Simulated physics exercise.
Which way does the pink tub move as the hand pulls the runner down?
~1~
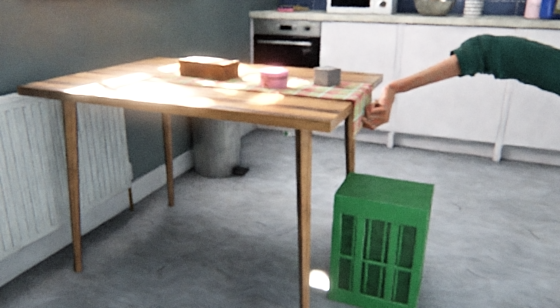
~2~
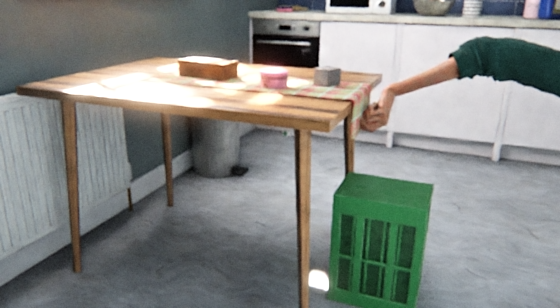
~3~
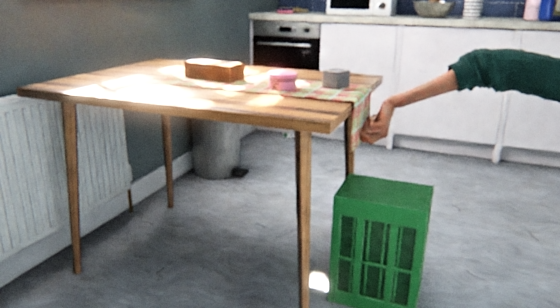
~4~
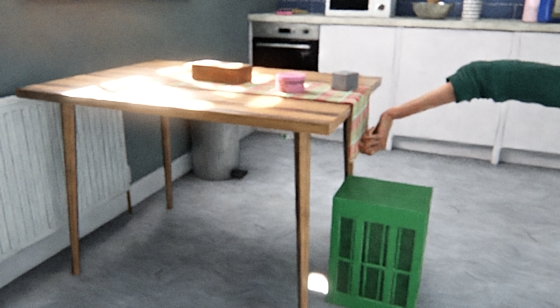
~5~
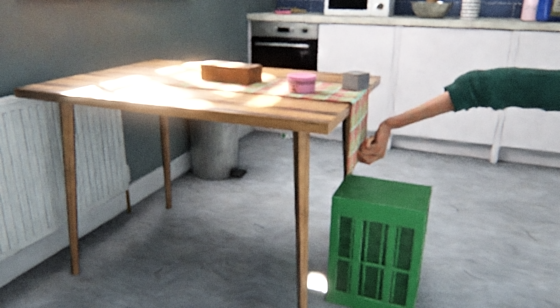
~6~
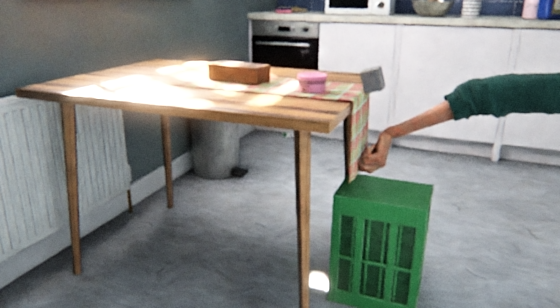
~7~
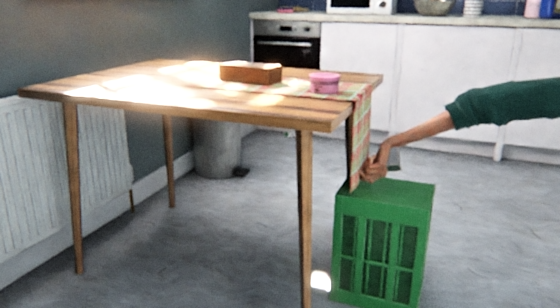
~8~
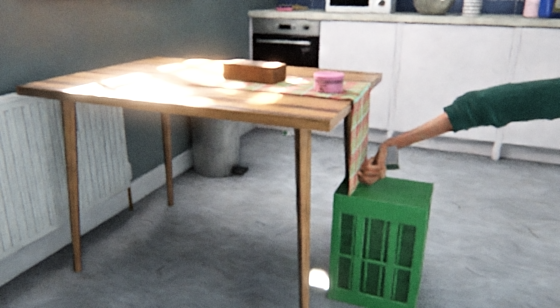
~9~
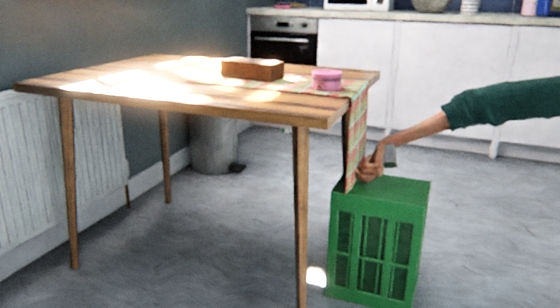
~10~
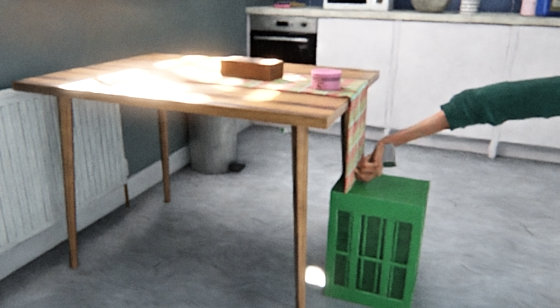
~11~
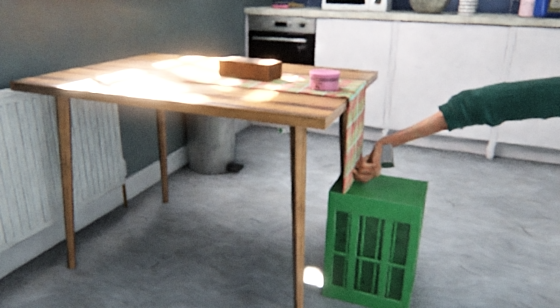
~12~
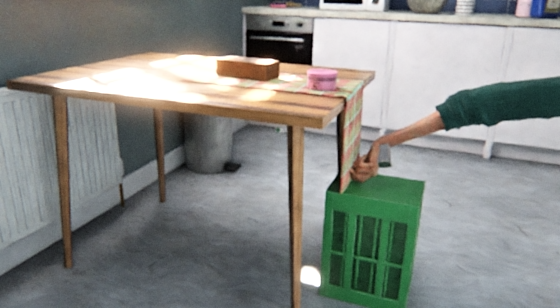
The pink tub moves to the right, carried along the tabletop with the runner towards the table's edge.
In this clip, a hand pulls the hanging end of a red table runner down to a green crate, drawing a brick, pink tub and grey block right; the block tips over the edge, while the tub and brick stay on the table and the hand keeps hold.
